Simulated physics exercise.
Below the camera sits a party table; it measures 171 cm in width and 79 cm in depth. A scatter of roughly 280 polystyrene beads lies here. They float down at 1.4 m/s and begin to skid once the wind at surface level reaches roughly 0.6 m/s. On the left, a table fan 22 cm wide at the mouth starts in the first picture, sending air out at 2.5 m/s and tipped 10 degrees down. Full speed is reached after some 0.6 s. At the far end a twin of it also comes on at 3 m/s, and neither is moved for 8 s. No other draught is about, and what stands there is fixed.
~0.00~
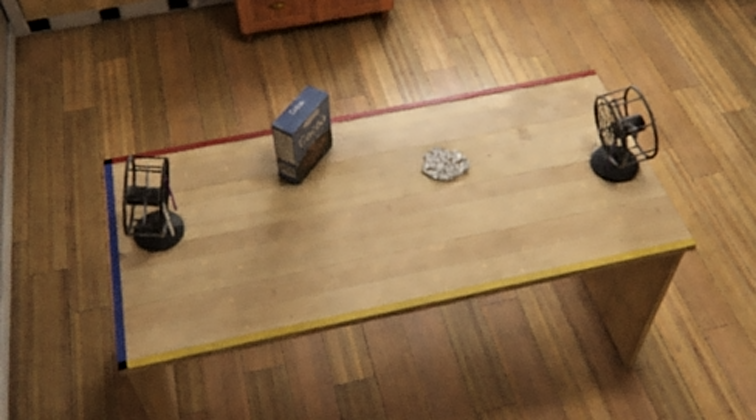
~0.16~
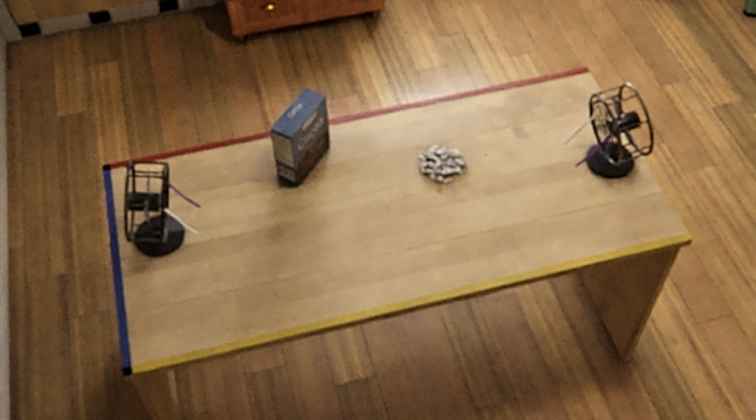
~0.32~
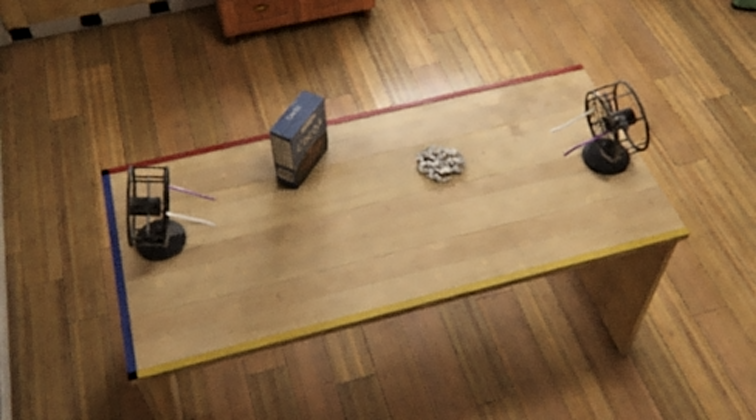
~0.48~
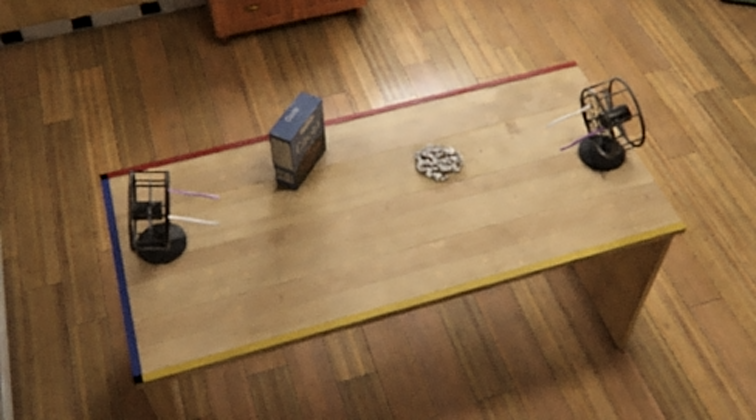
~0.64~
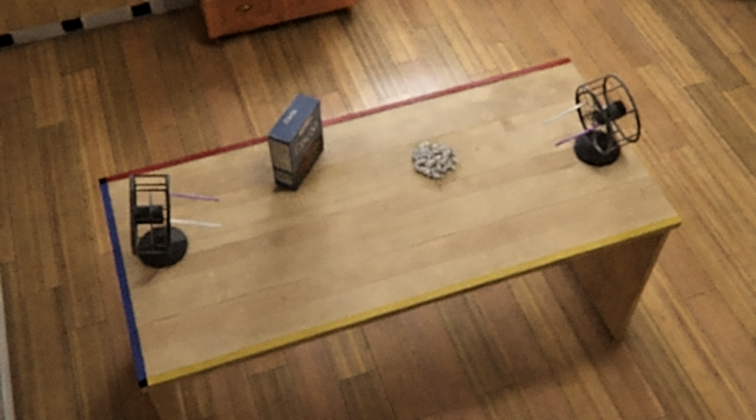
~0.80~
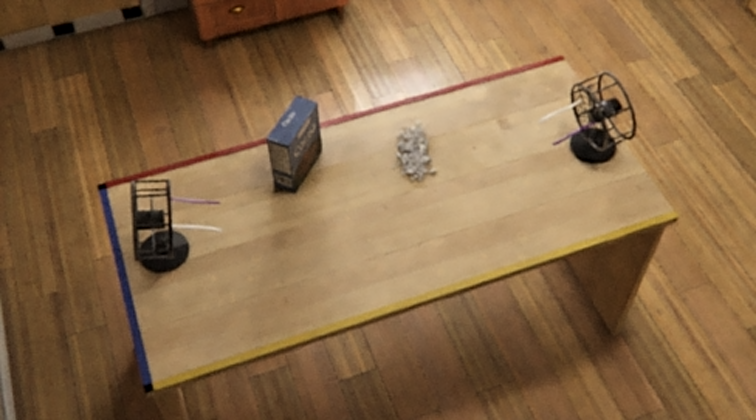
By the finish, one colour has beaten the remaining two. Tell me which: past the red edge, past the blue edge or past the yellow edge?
I would say past the red edge.
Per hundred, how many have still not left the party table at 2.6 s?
Close to 1 in a hundred are still there.
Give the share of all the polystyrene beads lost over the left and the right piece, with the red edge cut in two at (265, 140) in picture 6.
0 % left and 100 % right.
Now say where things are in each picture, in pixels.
In the first frame, the middle of the polystyrene beads is near (443, 164), none has stirred yet, the mouth of the table fan is at (147, 196) and that of the second one at (625, 127).
In the second frame, the middle of the polystyrene beads is near (443, 163), none has stirred yet, the yellow edge is centred on (423, 304), the red edge is centred on (355, 114) and the blue edge is centred on (112, 262).
In the third frame, the middle of the polystyrene beads is near (438, 162), none has stirred yet and the top of a carton is at (297, 114).
In the fourth frame, the middle of the polystyrene beads is near (436, 161) and none has stirred yet.
In the fifth frame, the middle of the polystyrene beads is near (434, 161), the farthest in sight from the table fan is at (453, 153) and about 10 % have left their places.
In the sixth frame, the middle of the polystyrene beads is near (414, 153), the farthest in sight from the table fan is at (419, 122) and about 95 % have left their places.
After 1.6 s, 0 % are over the yellow edge, 99 % over the red edge and 0 % over the blue edge; 99 % are gone or lie where they will stay.
After 2.6 s, 0 % are over the yellow edge, 99 % over the red edge and 0 % over the blue edge; 99 % are gone or lie where they will stay.
After 4.4 s, 0 % are over the yellow edge, 100 % over the red edge and 0 % over the blue edge; 100 % are gone or lie where they will stay.
After 8.0 s, at the end, 0 % are over the yellow edge, 100 % over the red edge and 0 % over the blue edge.
